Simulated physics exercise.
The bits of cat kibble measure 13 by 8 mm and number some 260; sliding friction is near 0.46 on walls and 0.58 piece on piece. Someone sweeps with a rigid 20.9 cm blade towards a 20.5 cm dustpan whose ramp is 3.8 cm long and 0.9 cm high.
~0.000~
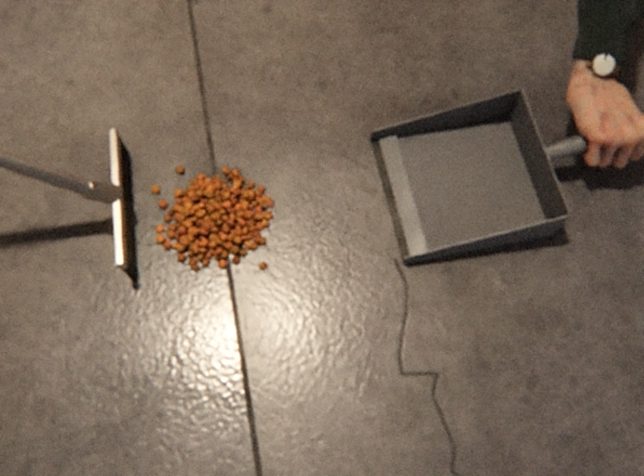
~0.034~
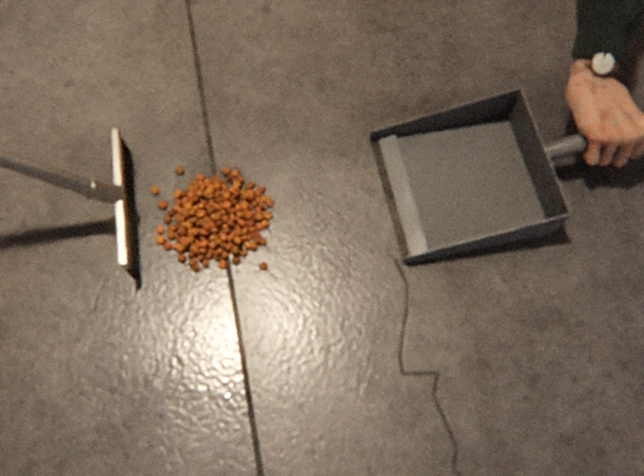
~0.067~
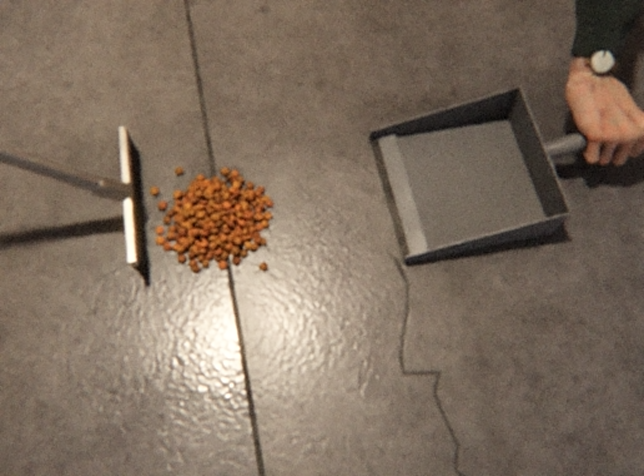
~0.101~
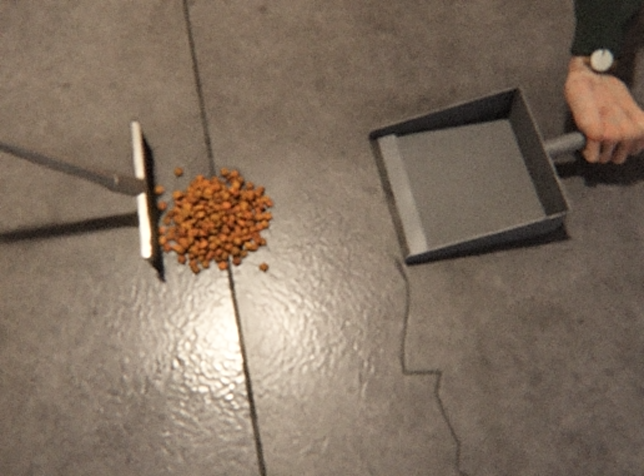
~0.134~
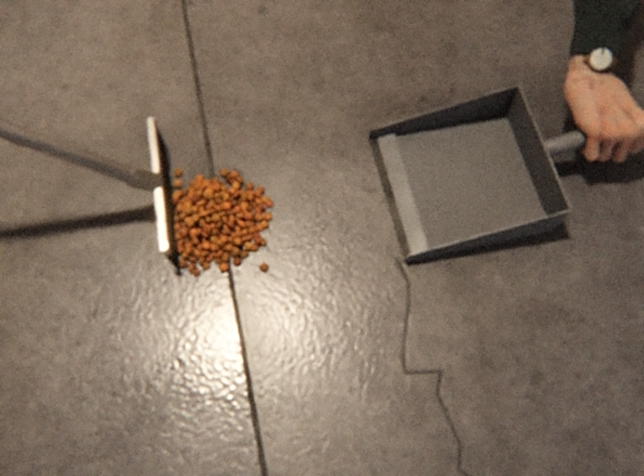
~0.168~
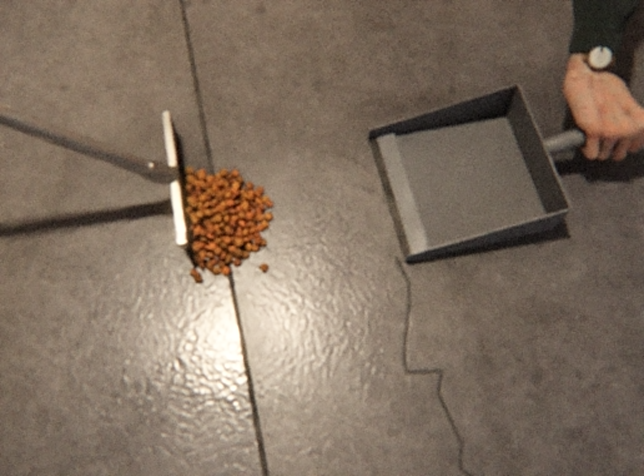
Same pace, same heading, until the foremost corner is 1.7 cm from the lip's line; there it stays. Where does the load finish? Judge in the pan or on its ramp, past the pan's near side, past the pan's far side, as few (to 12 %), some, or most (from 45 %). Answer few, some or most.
Pan: Some, near side: Few, far side: Some.
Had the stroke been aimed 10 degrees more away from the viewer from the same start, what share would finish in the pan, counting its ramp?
Then about 5 per cent.
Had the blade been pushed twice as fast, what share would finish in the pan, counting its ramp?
It would be near 40 per cent.
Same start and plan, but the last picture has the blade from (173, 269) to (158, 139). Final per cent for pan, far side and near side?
Pan 55, far 5, near 10.
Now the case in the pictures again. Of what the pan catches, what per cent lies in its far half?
Roughly 100 per cent.
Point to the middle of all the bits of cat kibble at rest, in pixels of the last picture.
Near (378, 177).
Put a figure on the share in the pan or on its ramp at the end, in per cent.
Some 25 per cent.
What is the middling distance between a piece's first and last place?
About 26 cm.
Then, at 0.36 s, middle of the blade 15 cm from the lip; 0 % over the lip, far side 10 %, near side 0 %.
After 0.49 s, middle of the blade 6 cm from the lip; 0 % over the lip, far side 20 %, near side 0 %.
Then, at 0.75 s, middle of the blade 2 cm from the lip; 25 % over the lip, far side 25 %, near side 0 %.
By 1.2 s all is still; pan 25 %, near side 0 %, far side 25 %, in front of the lip or behind the blade 50 %.
